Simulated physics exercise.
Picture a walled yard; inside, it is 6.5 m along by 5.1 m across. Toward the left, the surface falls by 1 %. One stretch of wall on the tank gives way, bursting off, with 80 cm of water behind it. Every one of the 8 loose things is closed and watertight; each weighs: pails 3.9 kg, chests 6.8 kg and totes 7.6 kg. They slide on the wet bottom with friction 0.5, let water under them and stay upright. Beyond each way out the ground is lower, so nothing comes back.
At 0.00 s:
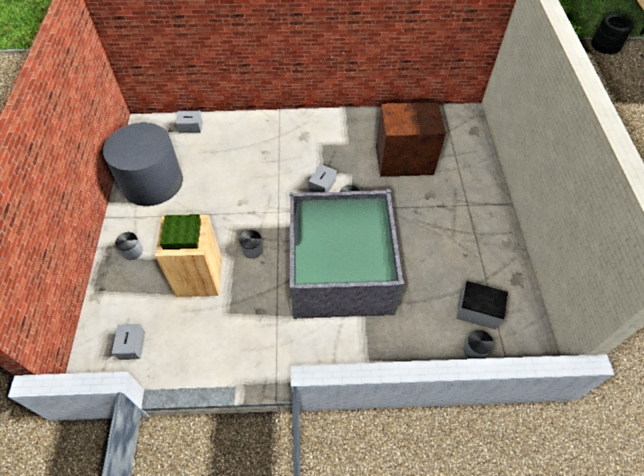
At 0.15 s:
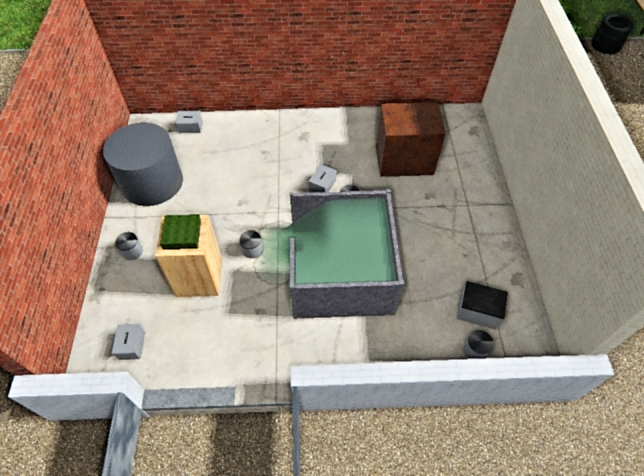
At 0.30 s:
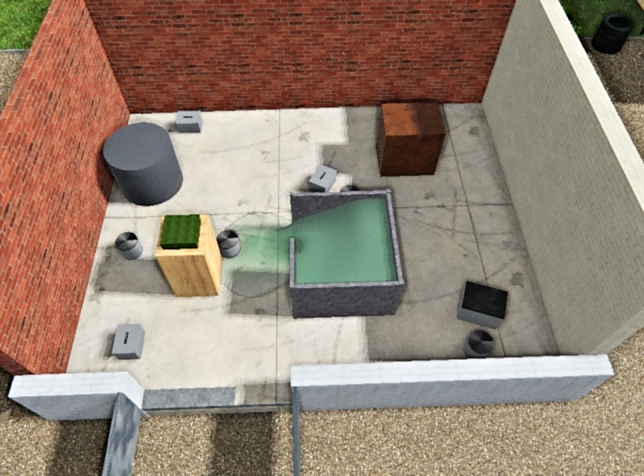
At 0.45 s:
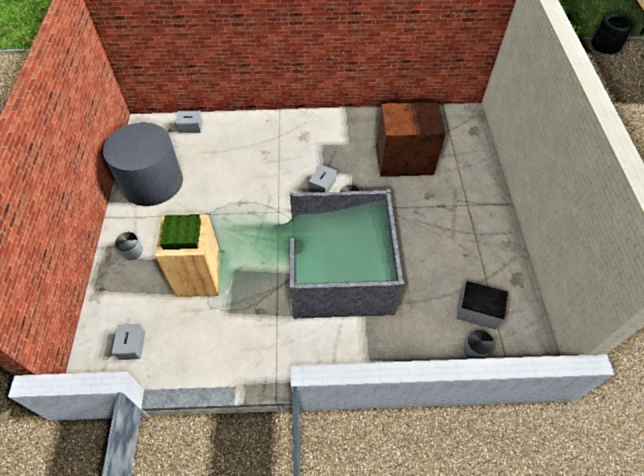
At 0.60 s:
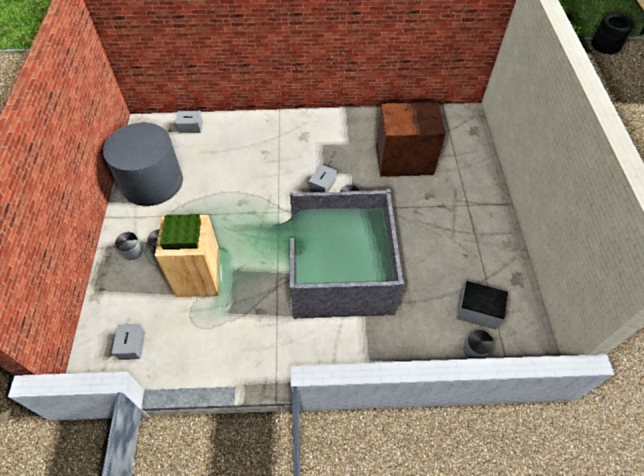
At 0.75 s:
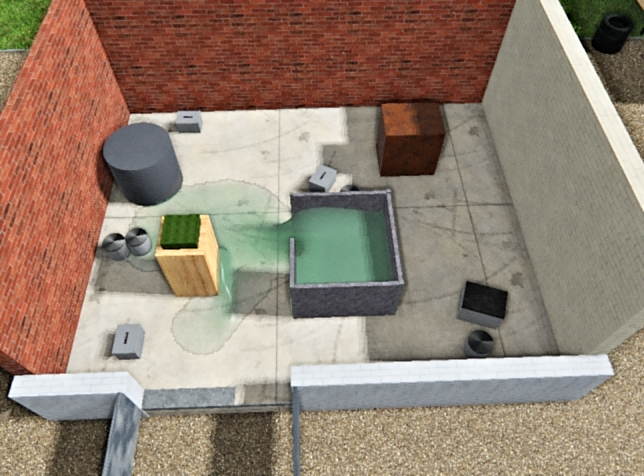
Walled yard with a tank opening on its left side, green water spreading left around a wooden planter and shifting two pails.
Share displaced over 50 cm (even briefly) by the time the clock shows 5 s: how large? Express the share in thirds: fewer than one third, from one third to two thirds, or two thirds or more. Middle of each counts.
From a third up to two thirds.
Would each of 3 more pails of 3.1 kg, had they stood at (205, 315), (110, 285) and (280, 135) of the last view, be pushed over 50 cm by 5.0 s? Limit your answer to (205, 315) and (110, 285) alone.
Beyond it, beyond it.
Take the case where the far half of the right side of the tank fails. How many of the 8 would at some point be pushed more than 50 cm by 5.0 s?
Result: 2 of them.
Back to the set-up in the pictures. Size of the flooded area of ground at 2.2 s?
That flooded area is roughly 15 m2.
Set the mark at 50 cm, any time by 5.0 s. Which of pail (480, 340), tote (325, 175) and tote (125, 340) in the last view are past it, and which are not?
One by one: Below the line; below the line; above the line.
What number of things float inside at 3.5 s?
The number is 4.
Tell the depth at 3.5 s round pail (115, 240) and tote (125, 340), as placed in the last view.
About 5 and 10 cm.
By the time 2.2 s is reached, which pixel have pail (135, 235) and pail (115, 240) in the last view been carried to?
Roughly (100, 226), then roughly (135, 298).
After 1.1 s 1 of 8 are over 50 cm from their spots; 1 afloat.
After 2.2 s 2 of 8 are over 50 cm from their spots; 2 afloat.
After 3.5 s 2 of 8 are over 50 cm from their spots; 4 afloat.
After 5.0 s 3 of 8 are over 50 cm from their spots, and 3 have been at some point; 2 afloat.
